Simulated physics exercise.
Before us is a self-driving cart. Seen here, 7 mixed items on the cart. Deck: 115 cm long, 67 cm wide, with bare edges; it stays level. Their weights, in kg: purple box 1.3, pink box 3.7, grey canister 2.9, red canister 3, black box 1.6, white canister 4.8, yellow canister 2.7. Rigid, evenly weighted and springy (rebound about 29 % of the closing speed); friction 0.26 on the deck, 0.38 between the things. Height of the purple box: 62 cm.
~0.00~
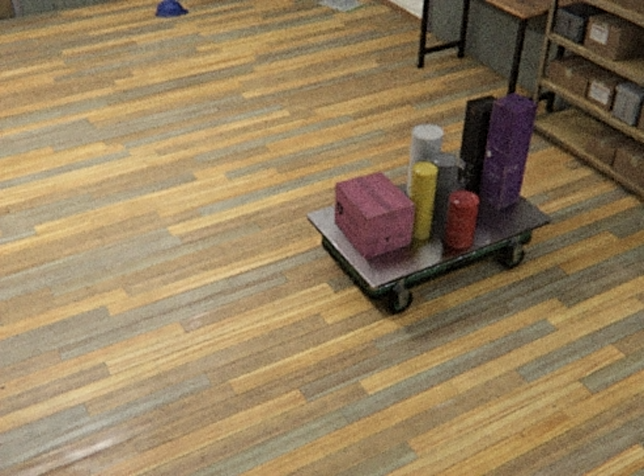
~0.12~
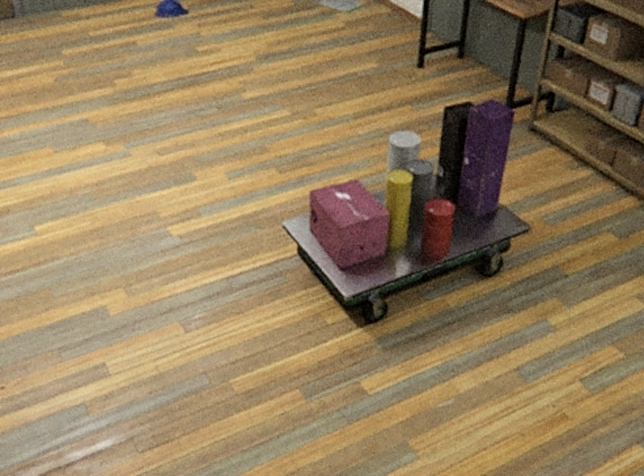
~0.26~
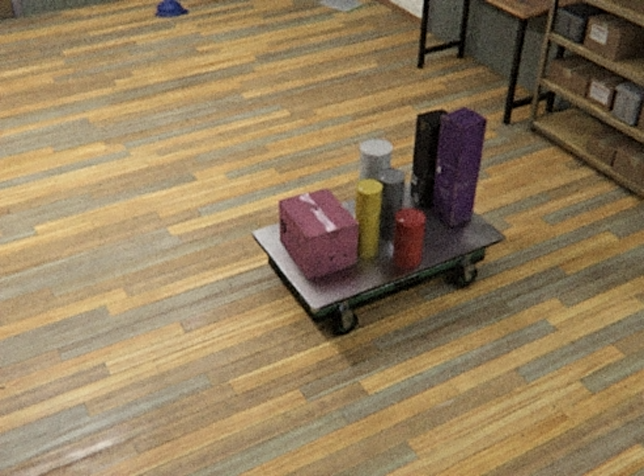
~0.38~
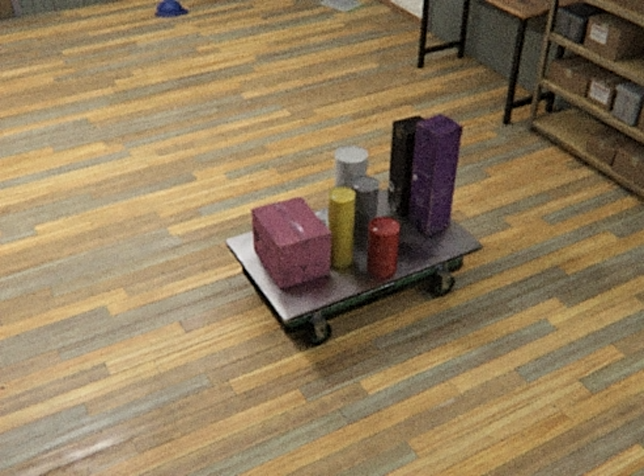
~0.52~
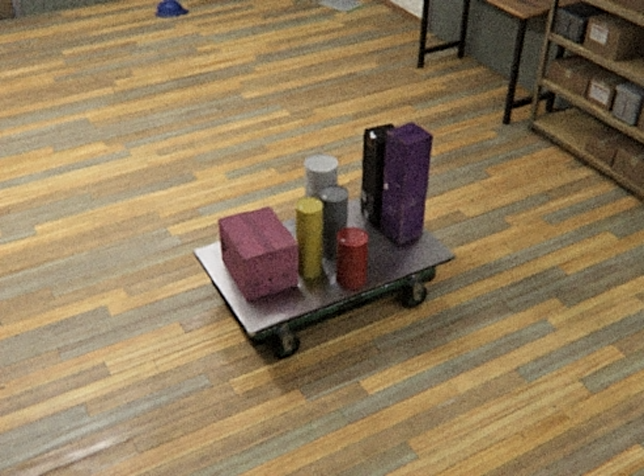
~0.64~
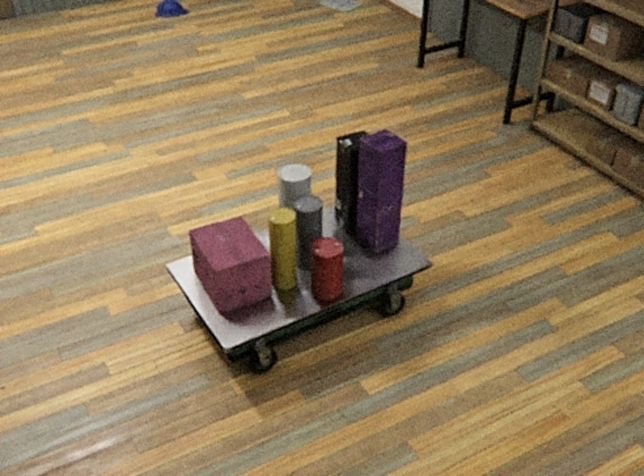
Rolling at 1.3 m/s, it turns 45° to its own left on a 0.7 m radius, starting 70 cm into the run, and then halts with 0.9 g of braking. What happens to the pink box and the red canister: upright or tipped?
The pink box falls over, the red canister is still upright.
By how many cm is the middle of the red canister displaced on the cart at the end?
About 30 cm.
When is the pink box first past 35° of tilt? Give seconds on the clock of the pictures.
At about 1.2 s.
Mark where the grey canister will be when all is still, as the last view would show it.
At about (206, 385).
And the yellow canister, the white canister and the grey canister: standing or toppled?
The yellow canister falls over; the white canister tips over; the grey canister stays upright.
After 0.94 s, cart 122 cm along, turned 31°; pink box moved 30 cm near (169, 313); red canister moved 12 cm near (289, 309); yellow canister moved 18 cm.
After 1.44 s, cart 165 cm along, turned 45°, stopped; pink box and white canister now off the cart; red canister moved 23 cm near (260, 401); yellow canister 33° off upright.
After 2.04 s, cart 165 cm along, turned 45°, stopped; yellow canister now off the cart; red canister moved 30 cm near (252, 417); grey canister moved 26 cm.
In the end (4.1 s), off the cart and tipped over, pink box, white canister and yellow canister; not toppled but over 10 cm from the start, purple box, grey canister, red canister and black box. In the last view, pink box near (5, 455), red canister near (252, 417).
